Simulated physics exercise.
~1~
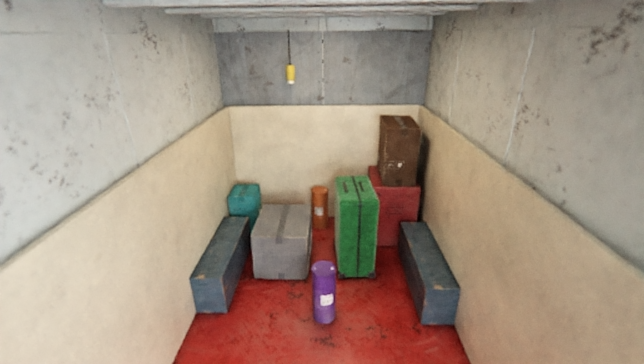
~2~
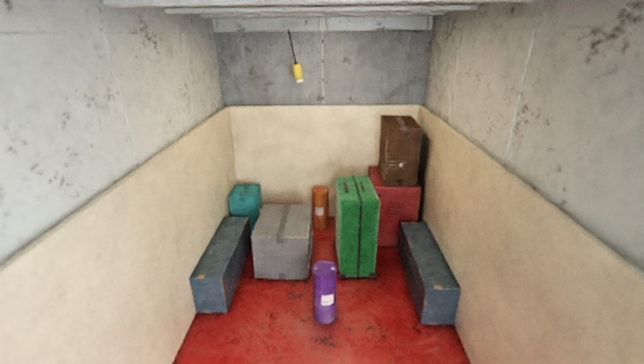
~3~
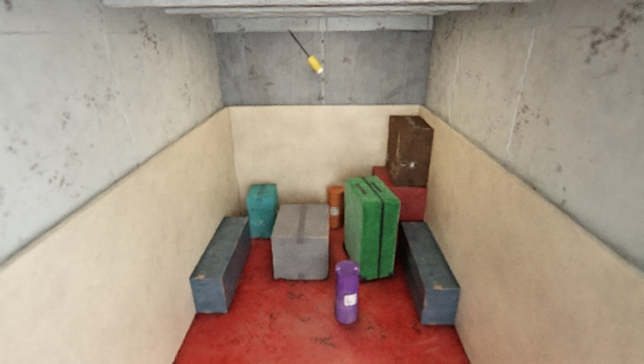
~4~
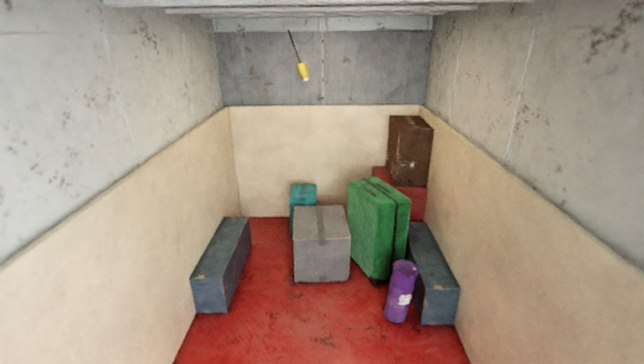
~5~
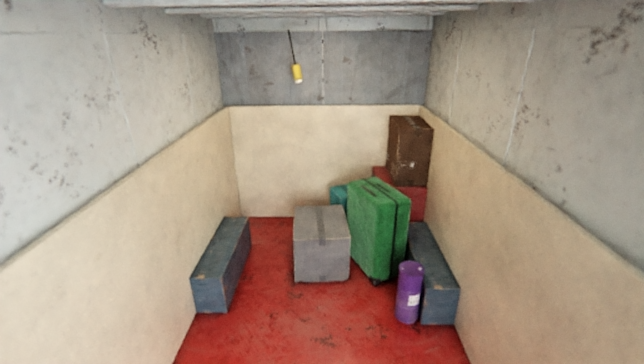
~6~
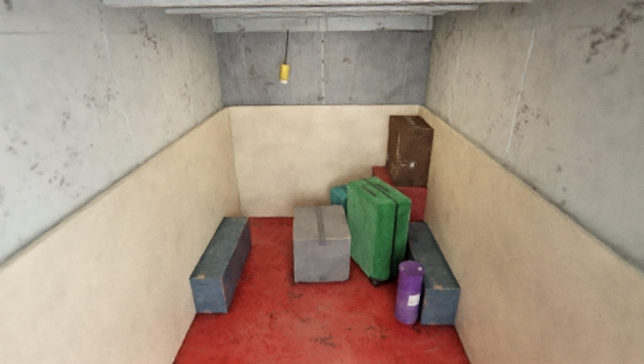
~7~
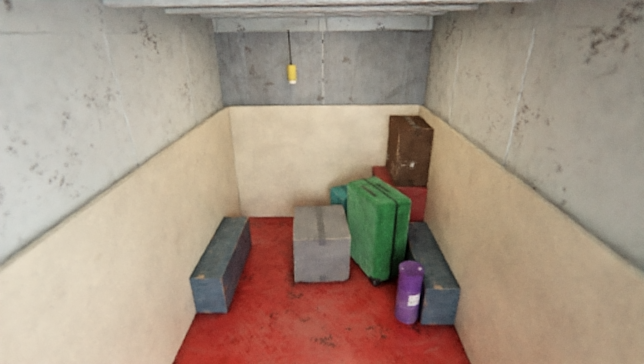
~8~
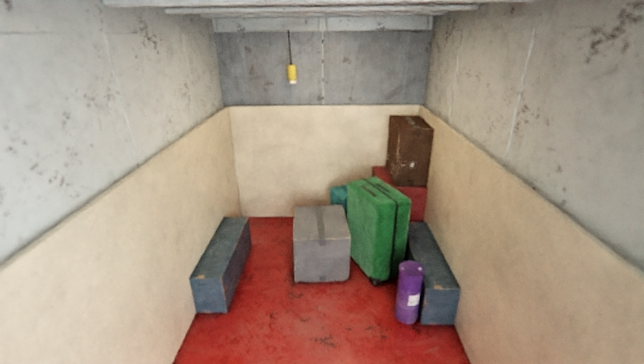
A tall green case stands near the middle of a van's red-floored load bay, seen from a fixed, raised view facing the far wall. Around it are a grey box, a purple canister in front, turquoise and orange items behind, and a brown box on a red block at the back right. The hanging yellow lamp swings, then the loose load slides right. The turquoise box travels far across, while the orange canister disappears from view. Finally, the purple canister rests upright by the right wheel box, the turquoise box sits partly hidden behind the green case, and the lamp settles.
